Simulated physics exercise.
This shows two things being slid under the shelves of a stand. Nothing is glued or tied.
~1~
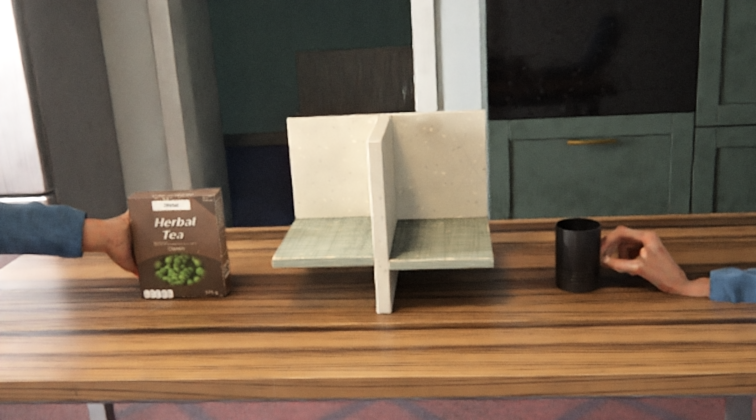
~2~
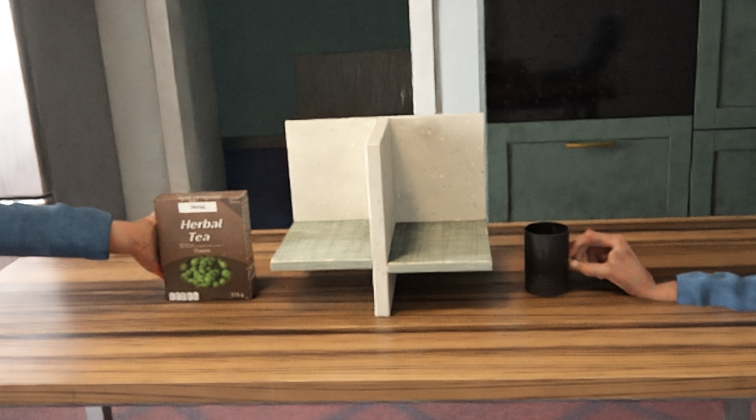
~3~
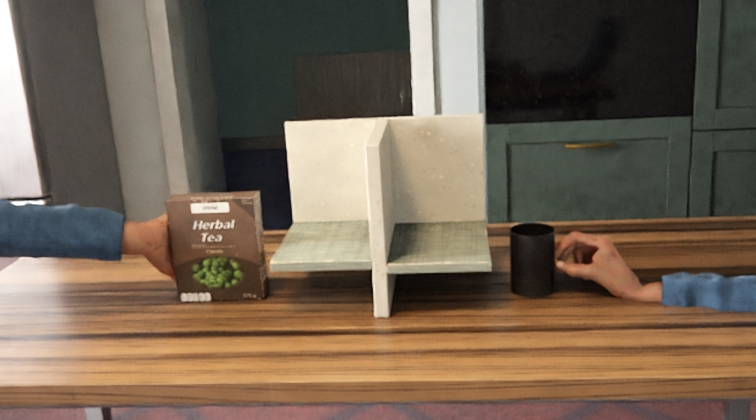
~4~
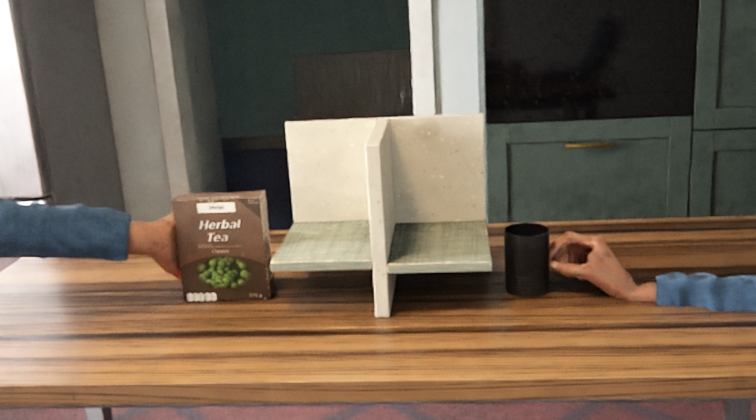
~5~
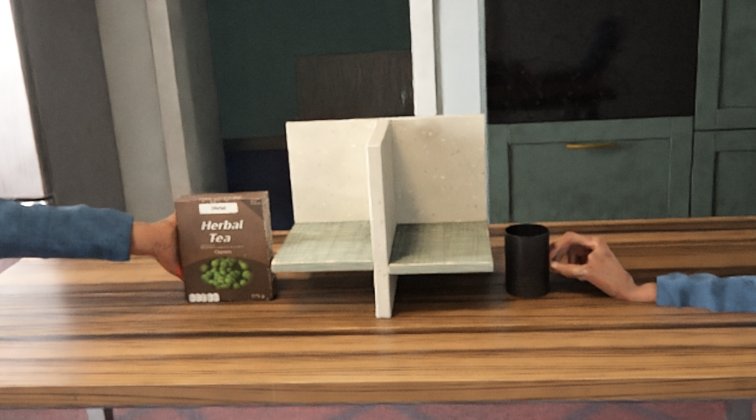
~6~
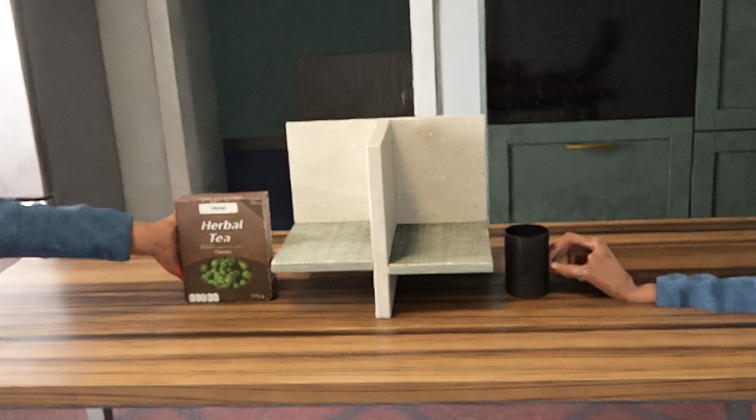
Two hands slide a brown tea box and a black cup inward beside a stand.
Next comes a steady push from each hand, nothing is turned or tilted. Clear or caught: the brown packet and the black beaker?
Here the brown packet is too tall; the black beaker is too tall.
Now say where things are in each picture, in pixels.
Hands sliding the things forward; brown packet (180, 244); black beaker (578, 255); shelf (385, 209), in the first picture.
Hands sliding the things forward; black beaker (547, 259); shelf (383, 212), in the second picture.
Hands sliding the things forward; brown packet (218, 247); shelf (383, 213), in the third picture.
Hands sliding the things forward; black beaker (527, 260); shelf (383, 213), in the fourth picture.
Hands sliding the things forward; brown packet (226, 248); shelf (384, 213), in the fifth picture.
Hands sliding the things forward; brown packet (227, 248); black beaker (527, 261); shelf (384, 213), in the sixth picture.
Then, 0.20 s later than the last frame, brown packet sliding up to the opening near (232, 247); black beaker sliding up to the opening near (522, 261).
Then, 0.26 s later than the last frame, brown packet sliding up to the opening near (239, 247); black beaker sliding up to the opening near (514, 261).
When it is over, the brown packet stops at the shelf, near (240, 247); the black beaker stops at the shelf, near (513, 261).
